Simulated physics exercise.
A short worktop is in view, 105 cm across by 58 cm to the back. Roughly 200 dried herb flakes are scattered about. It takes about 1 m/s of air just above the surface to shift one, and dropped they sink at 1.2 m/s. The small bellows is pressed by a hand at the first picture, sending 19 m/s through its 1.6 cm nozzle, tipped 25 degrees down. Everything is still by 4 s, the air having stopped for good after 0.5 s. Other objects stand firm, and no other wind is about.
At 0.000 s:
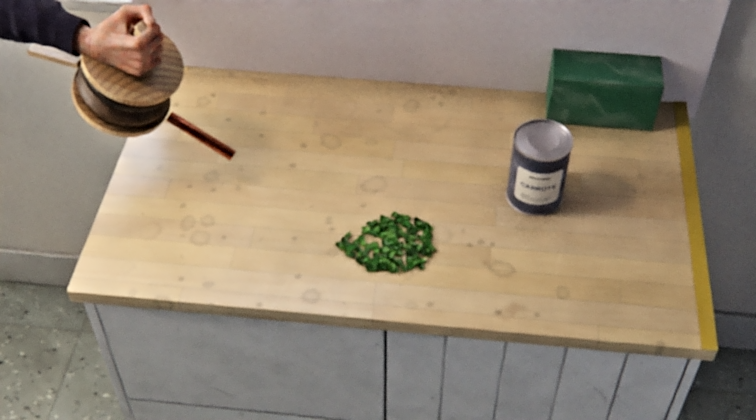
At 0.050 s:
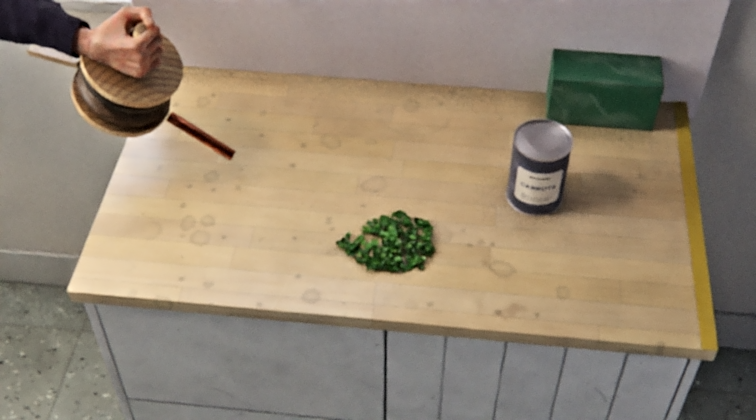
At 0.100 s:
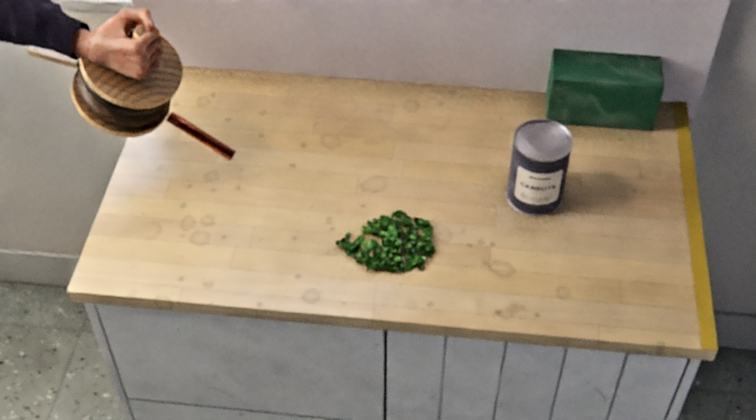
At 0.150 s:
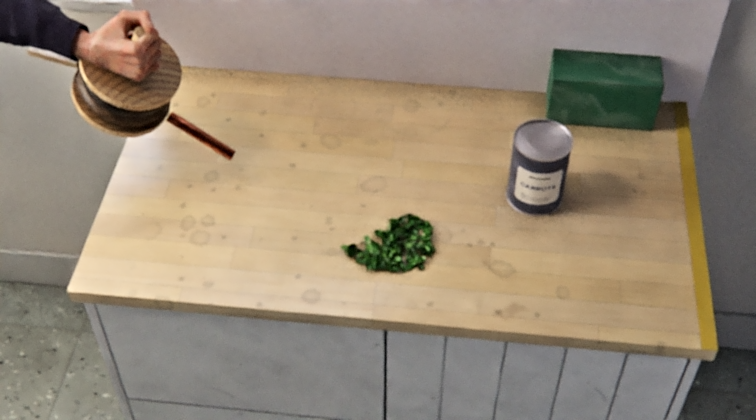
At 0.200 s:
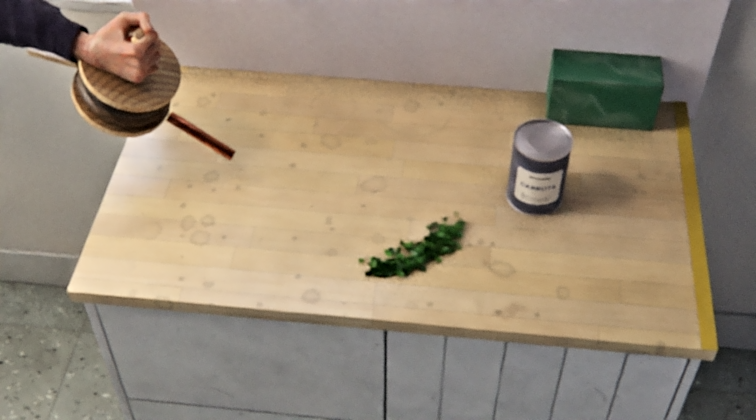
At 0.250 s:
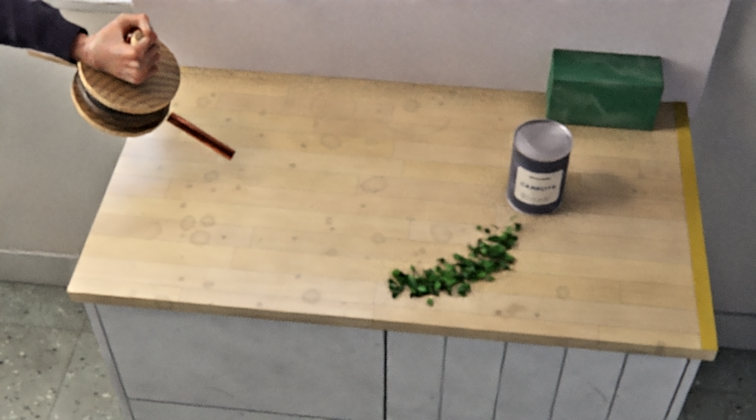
Green herb flakes lay still in a pile on the wooden worktop, then slid right, away from the small bellows a hand was pressing, and spread into a slanting band near the tin.
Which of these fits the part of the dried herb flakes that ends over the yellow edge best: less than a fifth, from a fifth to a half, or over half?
From a fifth to a half.
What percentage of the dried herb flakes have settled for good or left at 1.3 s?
Some 100 per cent.
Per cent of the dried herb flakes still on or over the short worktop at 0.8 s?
Reading: About 2 %.
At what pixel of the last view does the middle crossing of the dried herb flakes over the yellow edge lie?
(712, 305).
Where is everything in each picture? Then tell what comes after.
In the first picture, the middle of the dried herb flakes is near (391, 247), none has stirred yet and the mouth of the small bellows is at (233, 156).
In the second picture, the middle of the dried herb flakes is near (391, 246), none has stirred yet and the yellow edge is centred on (701, 214).
In the third picture, the middle of the dried herb flakes is near (391, 246), none has stirred yet, the top of a tin is at (543, 139) and the top of a block is at (608, 67).
In the fourth picture, the middle of the dried herb flakes is near (394, 247), the farthest in sight from the small bellows is at (433, 249) and about 10 % have left their places.
In the fifth picture, the middle of the dried herb flakes is near (423, 253), the farthest in sight from the small bellows is at (459, 247) and about 70 % have left their places.
In the sixth picture, the middle of the dried herb flakes is near (467, 270), the farthest in sight from the small bellows is at (512, 263) and all have left their places.
After 0.8 s, 34 % are over the yellow edge; 62 % are gone or lie where they will stay.
After 1.3 s, 34 % are over the yellow edge; 100 % are gone or lie where they will stay.
After 2.2 s, 34 % are over the yellow edge; 100 % are gone or lie where they will stay.
After 4.0 s, at the end, 34 % are over the yellow edge.
